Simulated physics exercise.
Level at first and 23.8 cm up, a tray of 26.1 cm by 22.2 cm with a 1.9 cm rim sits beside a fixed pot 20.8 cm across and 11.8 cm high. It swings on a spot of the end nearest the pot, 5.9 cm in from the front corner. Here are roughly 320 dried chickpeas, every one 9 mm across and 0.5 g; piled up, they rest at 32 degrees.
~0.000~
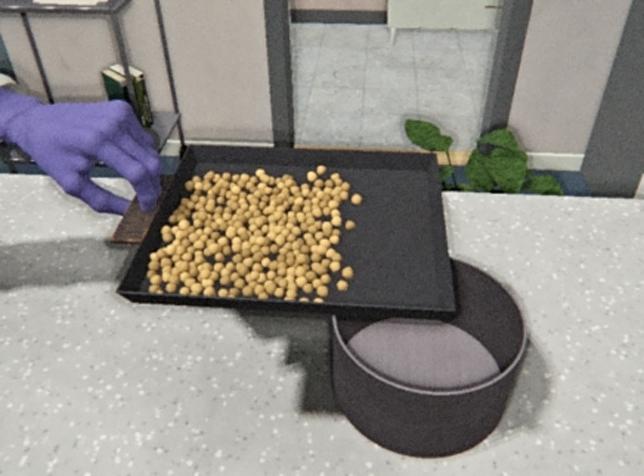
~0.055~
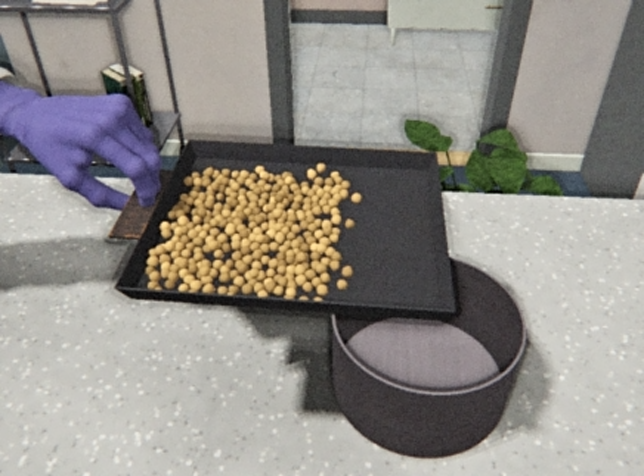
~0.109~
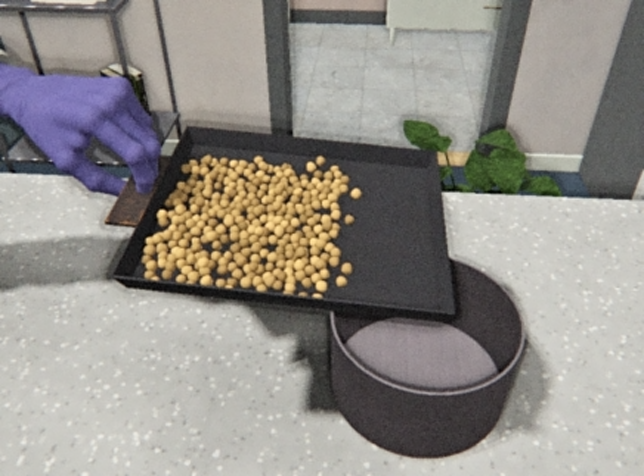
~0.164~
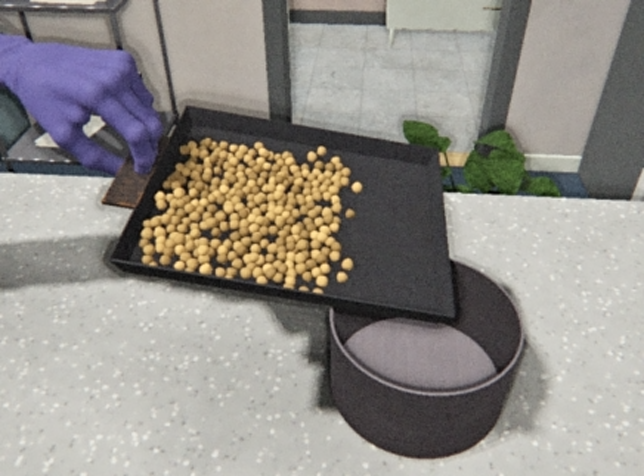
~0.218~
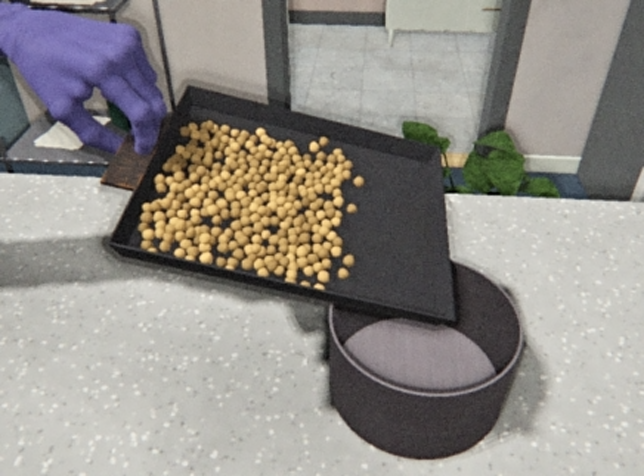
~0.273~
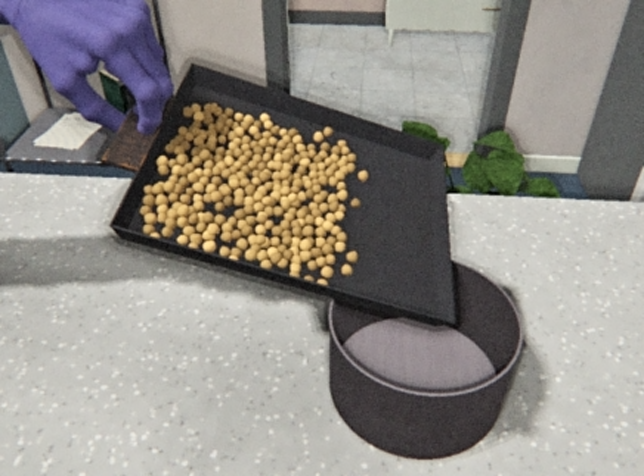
The clip opens on a dark tray of round, tan chickpeas lying nearly flat above a speckled counter, its right end over a dark round pot. A purple hand at the left raises that end, slowly at first, then more steeply, while the chickpeas stay clustered on the tray's left side.
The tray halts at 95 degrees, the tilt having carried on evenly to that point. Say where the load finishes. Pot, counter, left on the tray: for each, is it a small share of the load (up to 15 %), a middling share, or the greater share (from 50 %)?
Pot: A middling share, counter: The greater share, tray: A small share.
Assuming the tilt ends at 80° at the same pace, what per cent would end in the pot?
Then about 30 per cent.
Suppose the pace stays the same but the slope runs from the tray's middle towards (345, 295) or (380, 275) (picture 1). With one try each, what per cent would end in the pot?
Around 0 % for the first direction, around 5 % for the second.
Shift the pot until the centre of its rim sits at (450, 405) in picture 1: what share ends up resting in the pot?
With the pot there, close to 90 per cent.
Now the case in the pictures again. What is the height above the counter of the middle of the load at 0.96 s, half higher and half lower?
About 14 centimetres.
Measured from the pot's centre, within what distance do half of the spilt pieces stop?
I'd say around 20 centimetres.
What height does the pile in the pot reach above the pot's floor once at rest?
I'd put it at close to 1.5 centimetres.
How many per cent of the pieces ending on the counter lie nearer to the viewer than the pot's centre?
Roughly 100 per cent.
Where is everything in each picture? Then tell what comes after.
In the first picture, tray tilt 0 degrees, front corners at (128, 286) and (444, 303); middle of the pieces at (253, 229); pot at (428, 315).
In the second picture, tray tilt 1 degrees, front corners at (127, 282) and (444, 303); middle of the pieces at (253, 226).
In the third picture, tray tilt 4 degrees, front corners at (124, 271) and (444, 305), lowest corner right front; middle of the pieces at (251, 218).
In the fourth picture, tray tilt 9 degrees, front corners at (122, 254) and (445, 308), lowest corner right front; middle of the pieces at (252, 206).
In the fifth picture, tray tilt 14 degrees, front corners at (122, 238) and (445, 310), lowest corner right front; middle of the pieces at (253, 194).
In the sixth picture, tray tilt 19 degrees, front corners at (124, 221) and (446, 312), lowest corner right front; middle of the pieces at (256, 182); pot at (424, 316). The tray's pace is about 90 degrees a second.
Then, at 0.68 s, tilt 55 degrees; the tray holds 95 %, the pot 0 %.
After 0.96 s, tilt 80 degrees; the tray holds 40 %, the pot 10 %.
After 1.33 s, tilt 95 degrees; the tray holds 0 %, the pot 30 %.
By 2.0 s all is still; pot 30 %, counter 70 %, tray 0 %.
